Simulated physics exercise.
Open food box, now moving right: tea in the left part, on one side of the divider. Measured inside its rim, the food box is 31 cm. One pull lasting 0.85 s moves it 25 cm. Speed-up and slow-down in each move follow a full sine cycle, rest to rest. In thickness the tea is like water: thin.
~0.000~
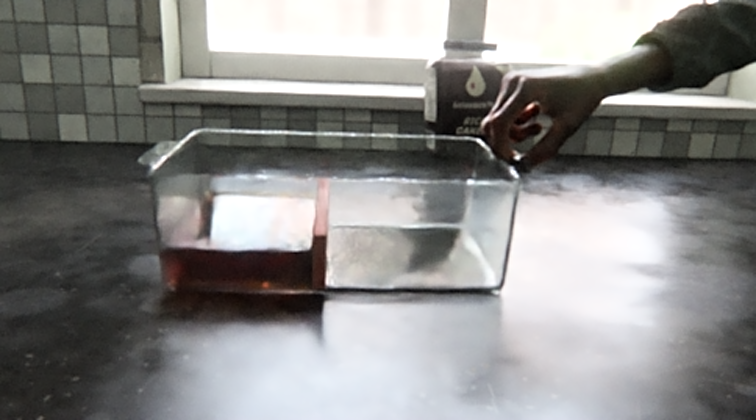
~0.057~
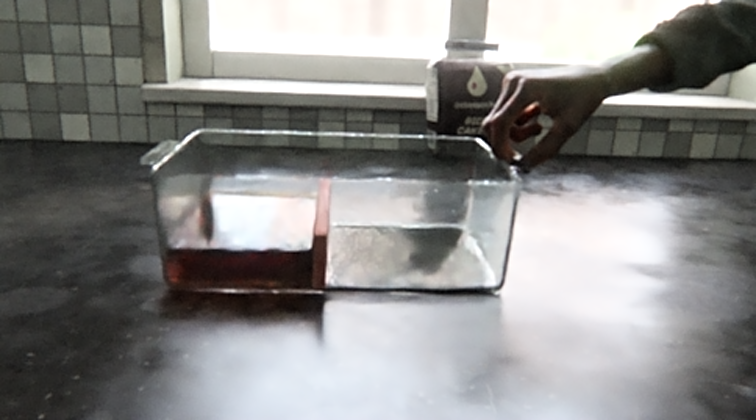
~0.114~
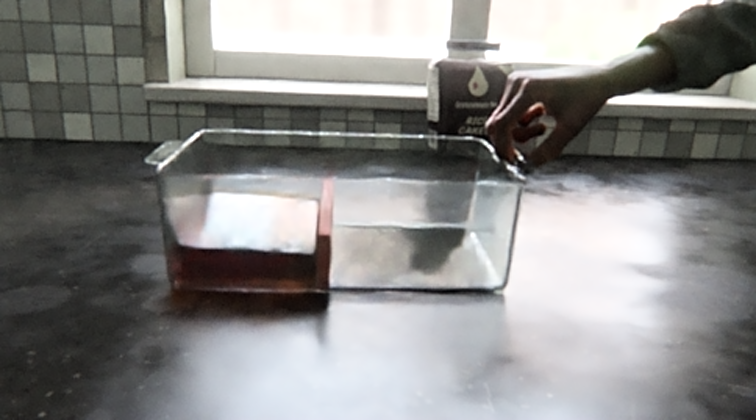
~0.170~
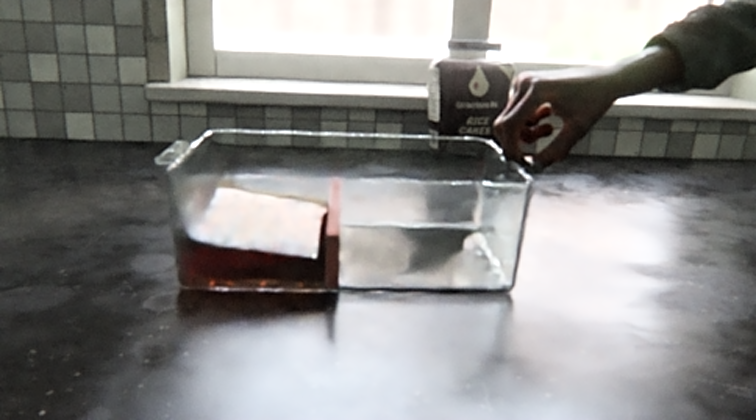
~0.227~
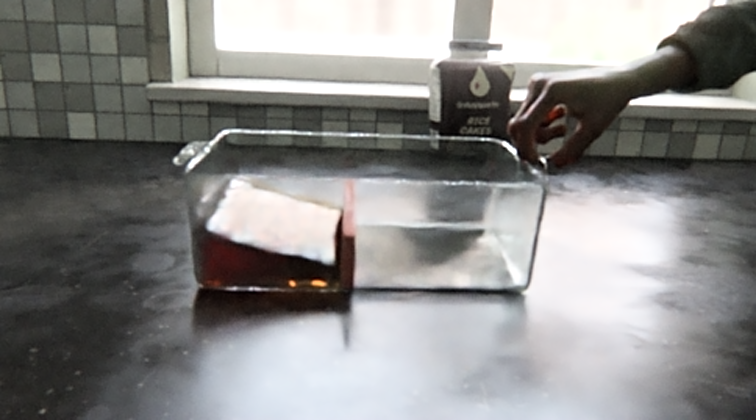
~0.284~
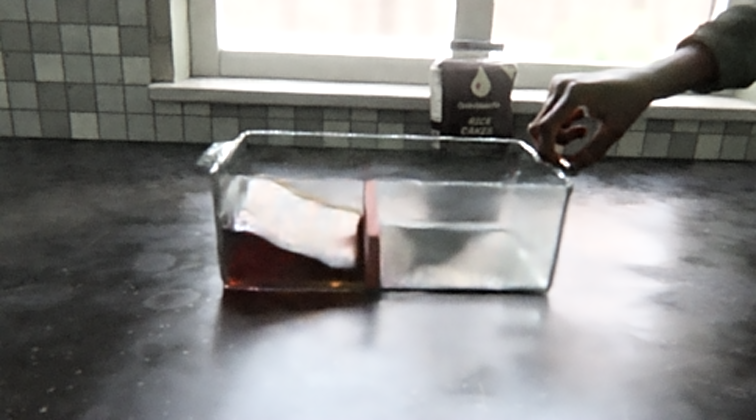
A hand gripping the rim of a clear divided box, sliding it slowly then faster rightward as dark reddish liquid shifts inside.
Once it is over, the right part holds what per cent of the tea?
It holds about 8 per cent of it.
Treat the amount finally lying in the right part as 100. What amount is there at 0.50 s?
About 0 percent.
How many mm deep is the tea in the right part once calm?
At rest it's around 2 mm deep.
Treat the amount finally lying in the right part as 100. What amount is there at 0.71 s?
Close to 80 in a hundred.
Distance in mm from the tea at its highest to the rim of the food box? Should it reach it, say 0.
About 40 mm.
By 0.50 s it has gone 17 cm; 0 per cent is on the right side and 0 is out of the food box.
By 0.71 s it has gone 24 cm; 6 per cent is on the right side and 0 is out of the food box.
By 0.93 s it has gone 25 cm; 7 per cent is on the right side and 0 is out of the food box.
By 1.14 s it has gone 25 cm; 7 per cent is on the right side and 0 is out of the food box.
At rest 8 per cent is on the right side and 0 is out of the food box.
